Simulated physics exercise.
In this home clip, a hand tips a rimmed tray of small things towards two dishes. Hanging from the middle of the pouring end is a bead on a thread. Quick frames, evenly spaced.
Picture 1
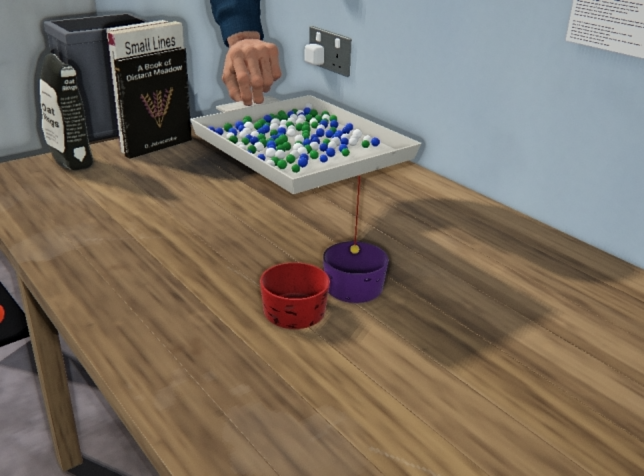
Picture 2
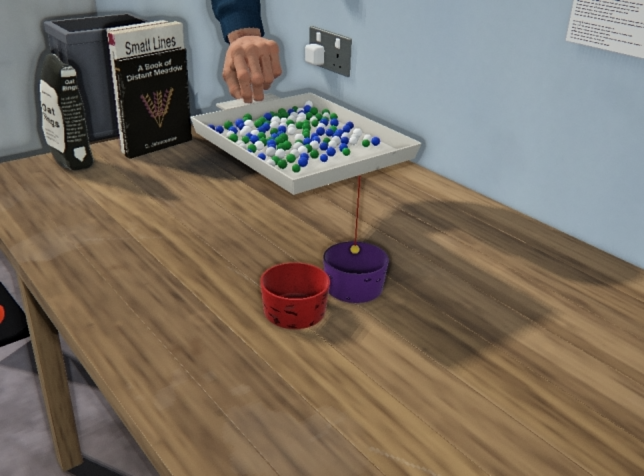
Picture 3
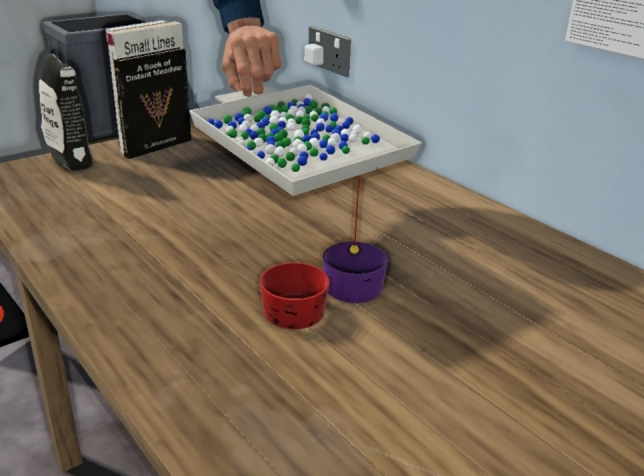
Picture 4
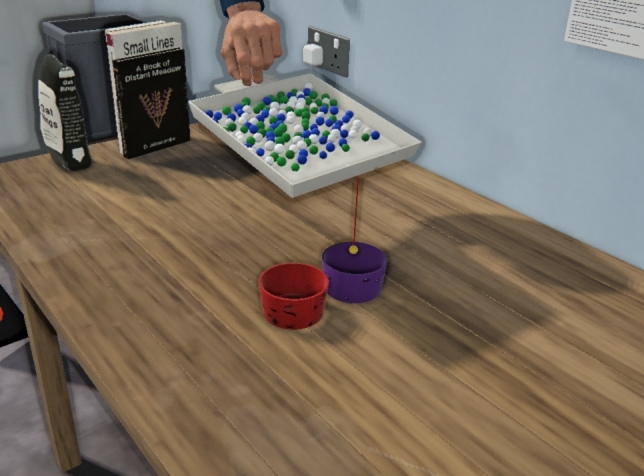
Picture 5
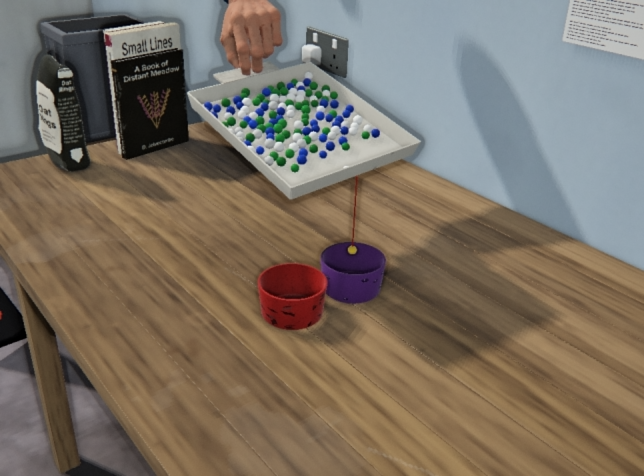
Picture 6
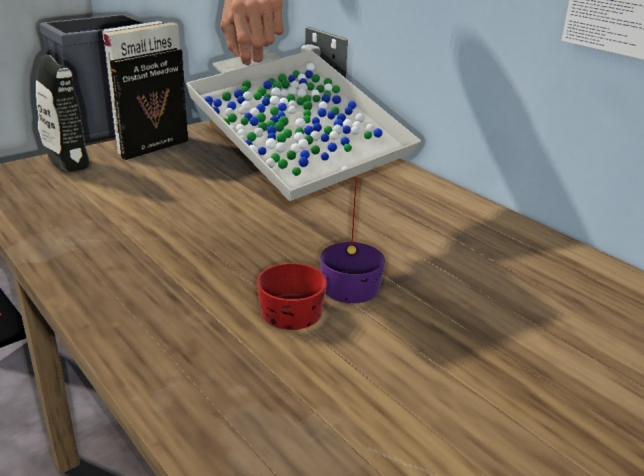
A hand gradually raises the back of a tray of colourful beads above two dishes.
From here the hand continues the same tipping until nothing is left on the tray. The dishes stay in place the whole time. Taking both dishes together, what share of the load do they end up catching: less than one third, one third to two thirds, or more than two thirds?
They catch less than one third.
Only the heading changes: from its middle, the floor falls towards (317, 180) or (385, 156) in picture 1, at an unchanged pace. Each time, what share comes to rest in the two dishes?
50 per cent, then 0 per cent.
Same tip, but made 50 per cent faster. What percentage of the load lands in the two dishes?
It would be close to 20 per cent.
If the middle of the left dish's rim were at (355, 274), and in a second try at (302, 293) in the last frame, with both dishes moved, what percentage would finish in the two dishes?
Trial 1 20%, trial 2 70%.
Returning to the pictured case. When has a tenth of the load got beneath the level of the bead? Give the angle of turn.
Roughly 70 degrees.
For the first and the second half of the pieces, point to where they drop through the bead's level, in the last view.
Early-half point (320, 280); late-half point (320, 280).
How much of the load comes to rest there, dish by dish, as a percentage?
In per cent, left near 20 and right near 0.
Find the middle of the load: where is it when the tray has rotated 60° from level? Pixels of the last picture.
Roughly at (324, 167).
Soon after the last picture, tray tipped steeply; most on the tray; a stray few in the left dish; a stray few outside both; a small part in the air.
A little later, tray tipped right over; a small part on the tray; a small part in the left dish; about half outside both; about a quarter in the air.
Later still, tray tipped past a quarter turn; about a quarter in the left dish; most outside both.
By the end, tray tipped past a quarter turn; about a quarter in the left dish; none in the right dish; most outside both.
